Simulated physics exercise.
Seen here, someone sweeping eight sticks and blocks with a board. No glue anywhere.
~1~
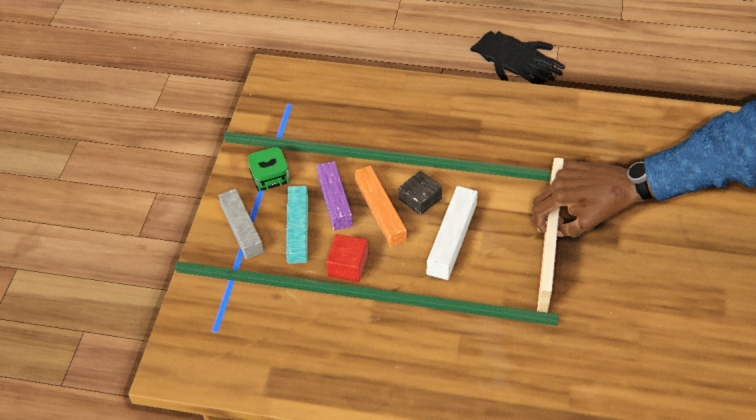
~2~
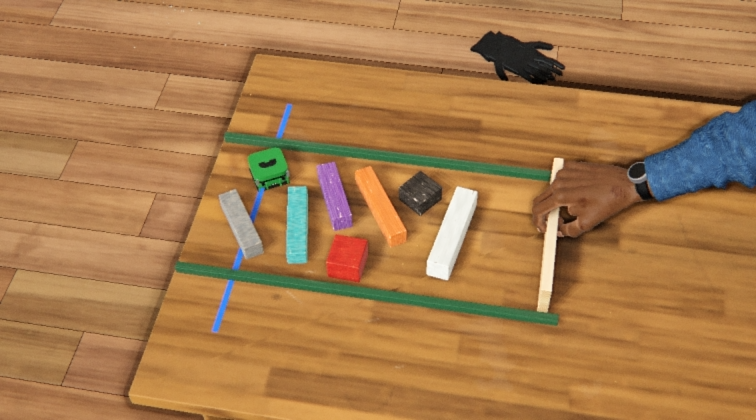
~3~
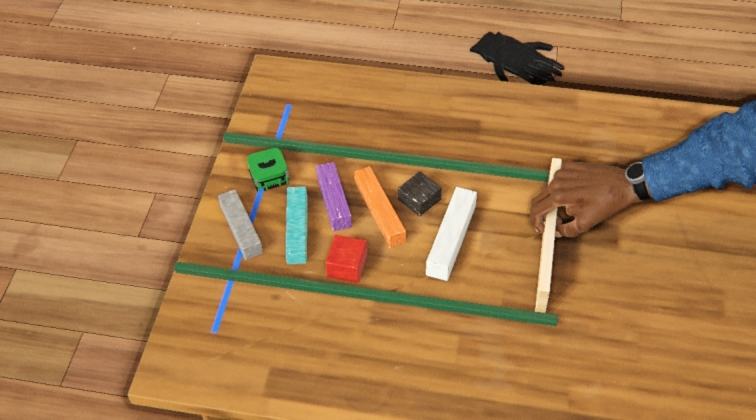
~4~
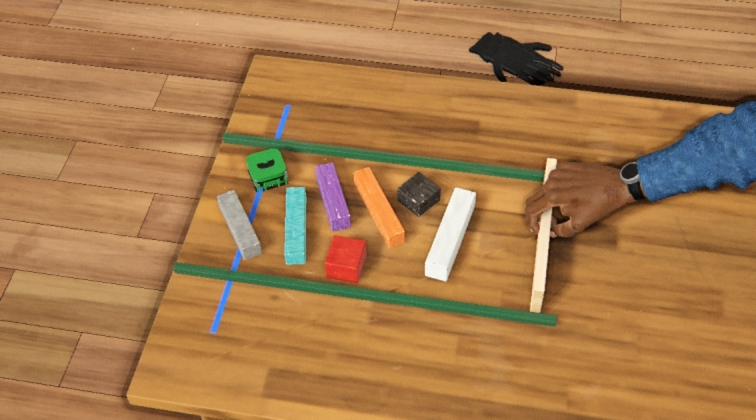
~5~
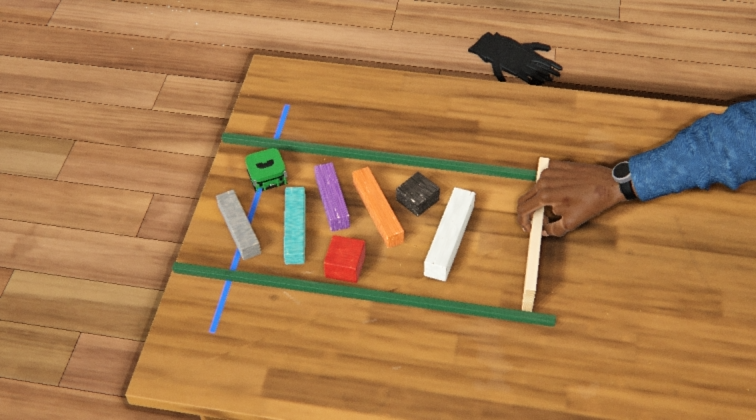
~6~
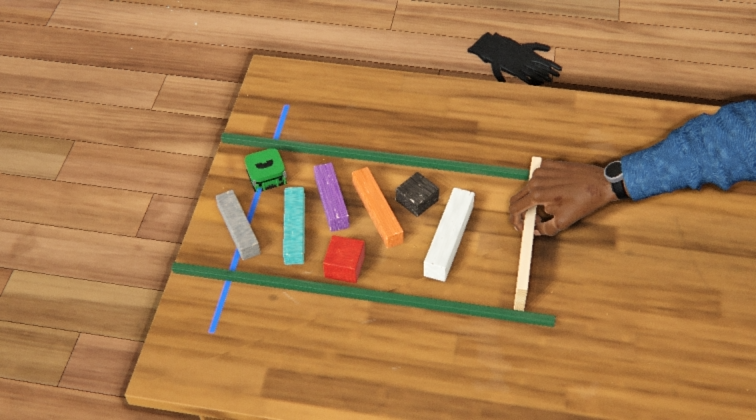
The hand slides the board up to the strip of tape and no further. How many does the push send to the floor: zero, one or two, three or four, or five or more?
Outcome: The number that fall off is three or four.
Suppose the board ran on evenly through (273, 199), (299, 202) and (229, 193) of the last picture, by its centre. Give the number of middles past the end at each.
It would be 2, 0 and 6.
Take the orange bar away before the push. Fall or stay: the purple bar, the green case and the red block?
The purple bar survives; the green case tumbles off; the red block is kept.
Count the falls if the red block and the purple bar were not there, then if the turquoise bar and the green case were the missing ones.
It would be 2 and 1.
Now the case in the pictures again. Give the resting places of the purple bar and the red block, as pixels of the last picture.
Near (204, 184) and (199, 243).
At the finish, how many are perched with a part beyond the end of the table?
The number is 1.
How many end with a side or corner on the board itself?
The number is 2.
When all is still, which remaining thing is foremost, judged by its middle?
Foremost is the purple bar.
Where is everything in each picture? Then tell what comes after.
Grey bar (241, 223); green case (269, 169); turquoise bar (298, 224); board (551, 233); tape (256, 208), in the first picture.
Green case (269, 170); white bar (453, 232), in the second picture.
Turquoise bar (297, 224); orange bar (380, 206), in the third picture.
Grey bar (239, 225); board (544, 234), in the fourth picture.
Green case (266, 170); purple bar (332, 197), in the fifth picture.
Grey bar (238, 225); green case (266, 171); turquoise bar (294, 225); board (528, 232); tape (253, 209), in the sixth picture.
A little later, none off yet; grey bar at rest near (238, 225); green case at rest near (266, 171); turquoise bar at rest near (294, 225).
Next, none off yet; grey bar moving near (232, 225); green case moving near (257, 169); turquoise bar shifted a little near (262, 221).
When it is over, the number that fall off is three or four; down, turquoise bar, green case and grey bar.
